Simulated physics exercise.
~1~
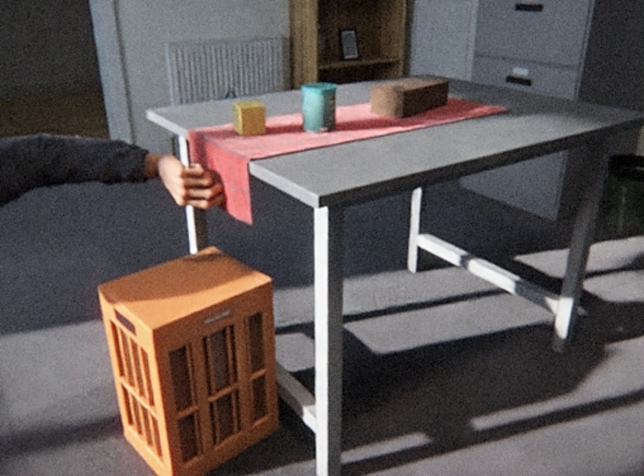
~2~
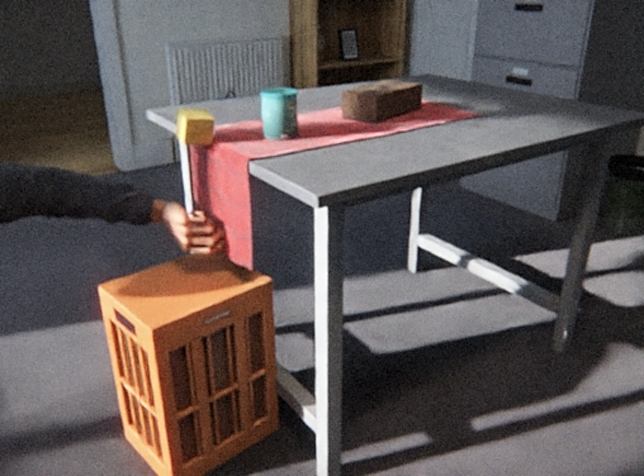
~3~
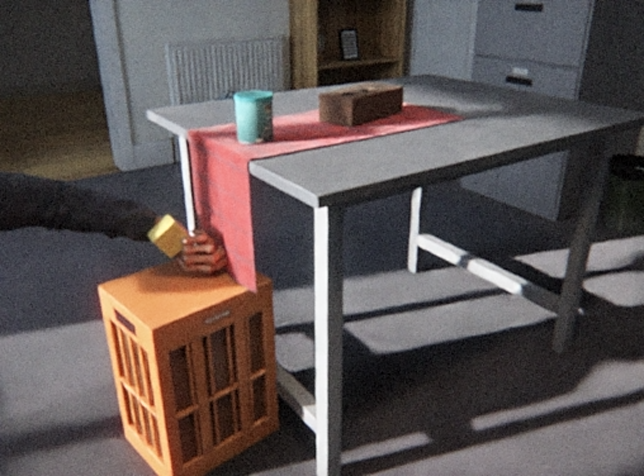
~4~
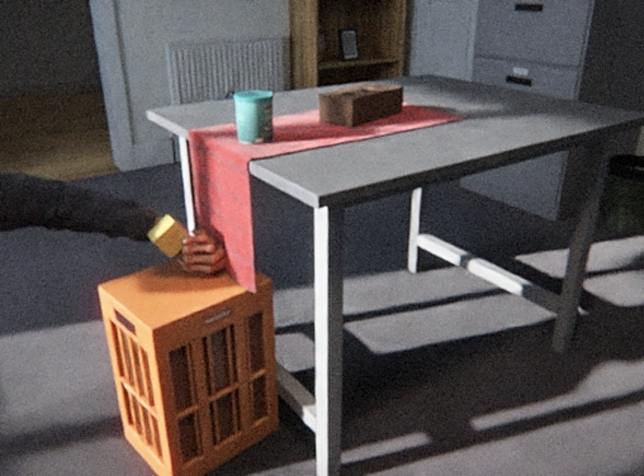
In a sunlit room with a radiator and shelves at the back, a still view from slightly above takes in a grey table with white legs. A red runner lies across it, holding a yellow block, a turquoise tin and a brown brick, while an orange crate stands below its hanging end. A hand at the left grips the cloth and pulls it down, carrying the objects leftward. The yellow block tips at the edge and drops against the hand. The hem reaches the crate and everything stops, with the upright tin and the brick still on the table.
